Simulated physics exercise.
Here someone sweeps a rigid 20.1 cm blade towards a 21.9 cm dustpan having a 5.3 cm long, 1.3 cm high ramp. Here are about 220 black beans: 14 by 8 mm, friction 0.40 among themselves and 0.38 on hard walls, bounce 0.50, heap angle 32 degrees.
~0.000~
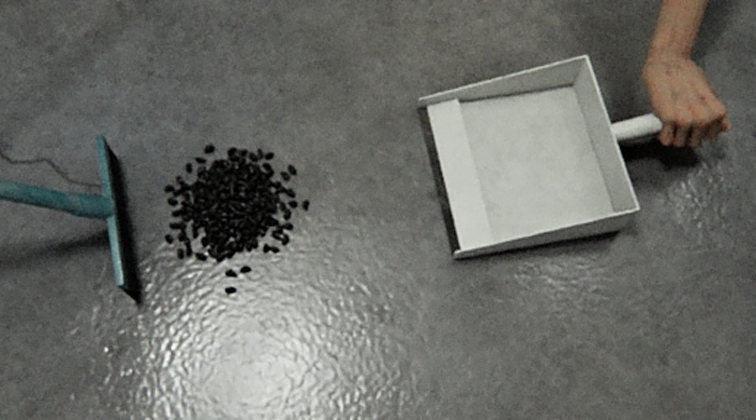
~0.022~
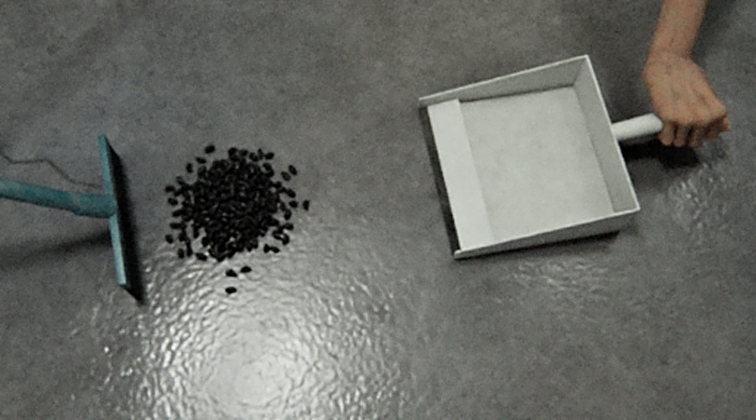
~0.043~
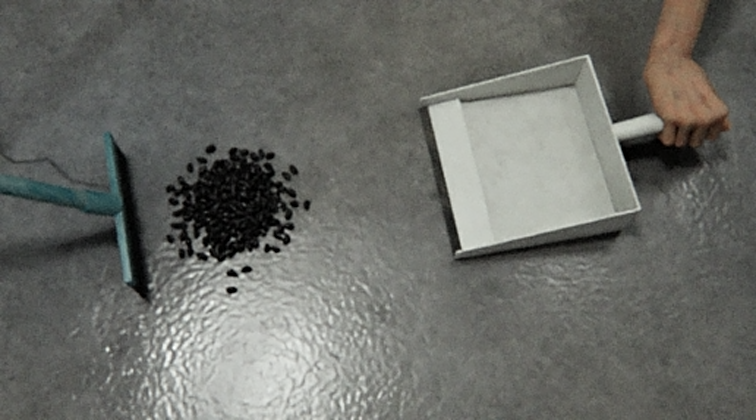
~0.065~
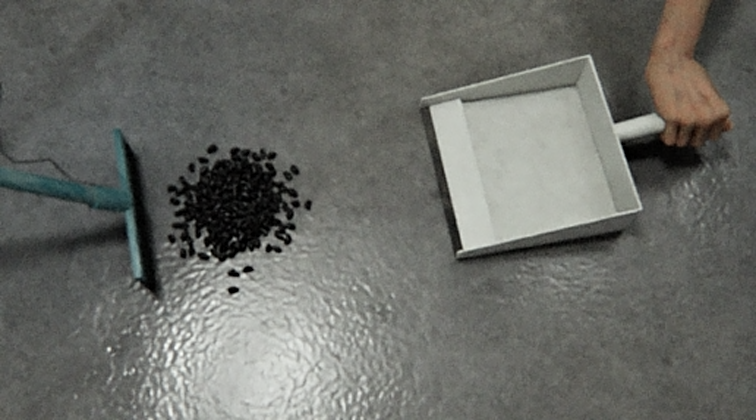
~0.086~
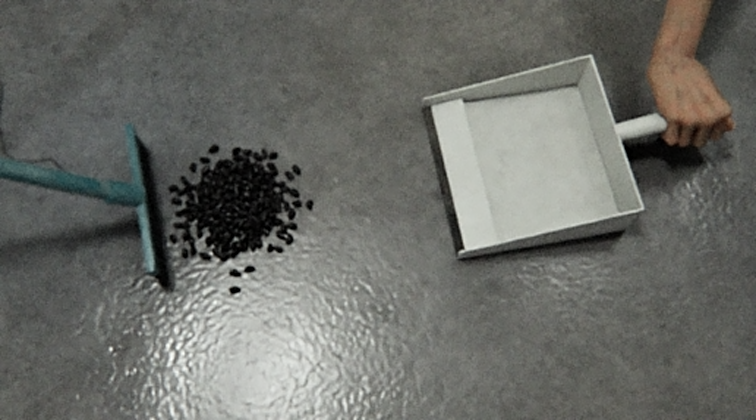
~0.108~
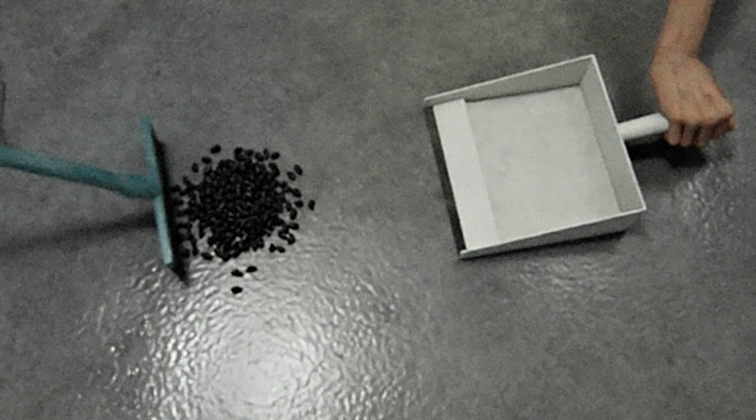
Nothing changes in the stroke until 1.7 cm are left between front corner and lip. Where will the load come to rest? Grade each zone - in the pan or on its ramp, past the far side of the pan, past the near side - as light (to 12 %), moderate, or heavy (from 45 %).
In the pan or on its ramp - moderate, past the pan's far side - moderate, past the pan's near side - light.
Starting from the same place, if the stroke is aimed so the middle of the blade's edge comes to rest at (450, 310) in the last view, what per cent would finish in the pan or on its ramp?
Close to 10 in a hundred.
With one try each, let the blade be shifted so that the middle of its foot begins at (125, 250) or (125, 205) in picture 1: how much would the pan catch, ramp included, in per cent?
About 35 and 15 per cent.
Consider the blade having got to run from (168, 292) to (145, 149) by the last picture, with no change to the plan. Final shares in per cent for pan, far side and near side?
Final per cent - pan 15, far 5, near 15.
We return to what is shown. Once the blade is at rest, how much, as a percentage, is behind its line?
I'd say close to 30 per cent.
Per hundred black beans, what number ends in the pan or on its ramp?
20 %.
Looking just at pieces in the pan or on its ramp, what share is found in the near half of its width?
Estimate: Close to 0 %.
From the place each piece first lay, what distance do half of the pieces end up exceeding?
30 cm or thereabouts.
Then, at 0.31 s, middle of the blade 18 cm from the lip; 0 % over the lip, far side 10 %, near side 0 %.
After 0.44 s, middle of the blade 7 cm from the lip; 0 % over the lip, far side 25 %, near side 5 %.
Then, at 0.70 s, middle of the blade 3 cm from the lip; 25 % over the lip, far side 35 %, near side 5 %.
In the end, at 2.8 s, pan 20 %, far side 35 %, near side 5 %, in front of the lip or behind the blade 40 %.
